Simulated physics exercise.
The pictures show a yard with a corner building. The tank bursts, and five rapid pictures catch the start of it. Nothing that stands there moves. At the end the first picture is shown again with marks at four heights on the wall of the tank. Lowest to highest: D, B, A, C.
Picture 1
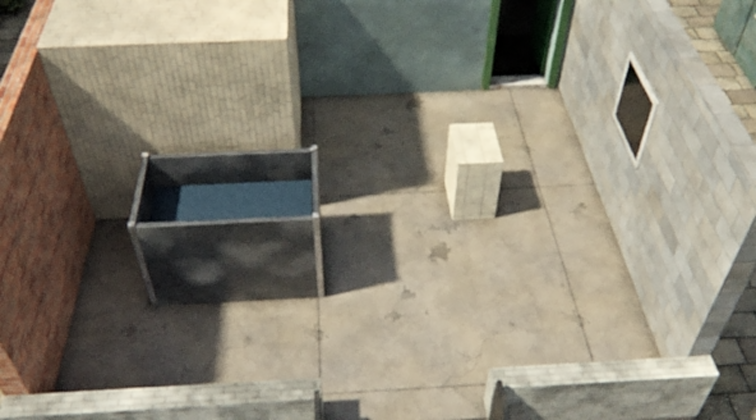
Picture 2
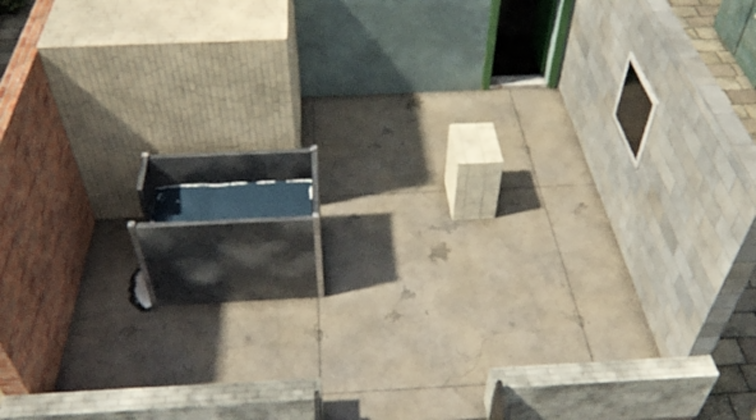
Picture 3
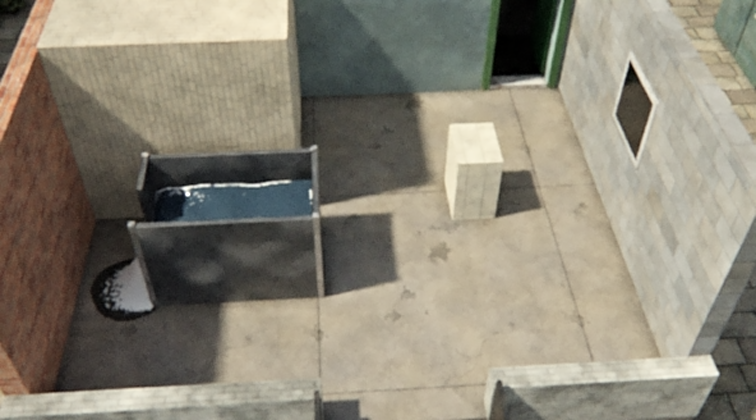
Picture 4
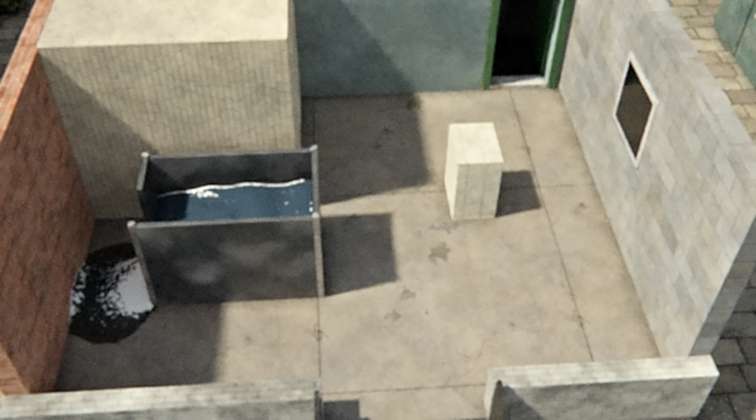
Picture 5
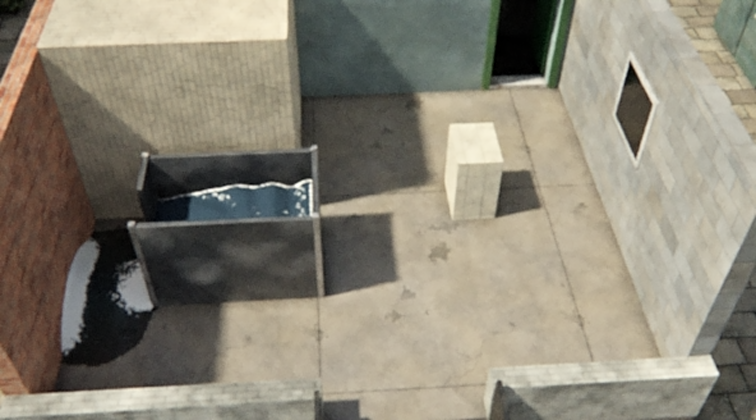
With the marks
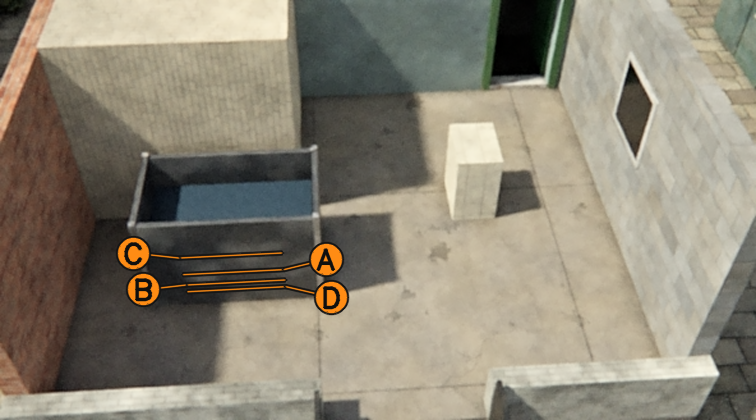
Water pours from the tank's left end and spreads across the ground to the brick wall.
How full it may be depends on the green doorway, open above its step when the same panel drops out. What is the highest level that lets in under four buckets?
Go for C.
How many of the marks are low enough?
All of the four.
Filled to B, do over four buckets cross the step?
No, that is safe.
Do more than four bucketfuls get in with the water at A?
No, not at all.
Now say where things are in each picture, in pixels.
Water in the tank at rest, its middle at (232, 214); foot of the green doorway at (518, 88); open gate at (406, 370), in the first picture.
Front seen at (138, 276), 1 % of the ground wet, in the second picture.
Front seen at (99, 293), 2 % of the ground wet, in the third picture.
Front seen at (71, 323), 4 % of the ground wet, in the fourth picture.
Front seen at (63, 353), 6 % of the ground wet, in the fifth picture.
On the marked copy, A at (233, 272); B at (235, 282); C at (230, 255); D at (236, 289); from the bottom up D, B, A, C.
With A, nothing gets over.
With B, nothing gets over.
With C, a splash gets over, under a bucket.
With D, nothing gets over.
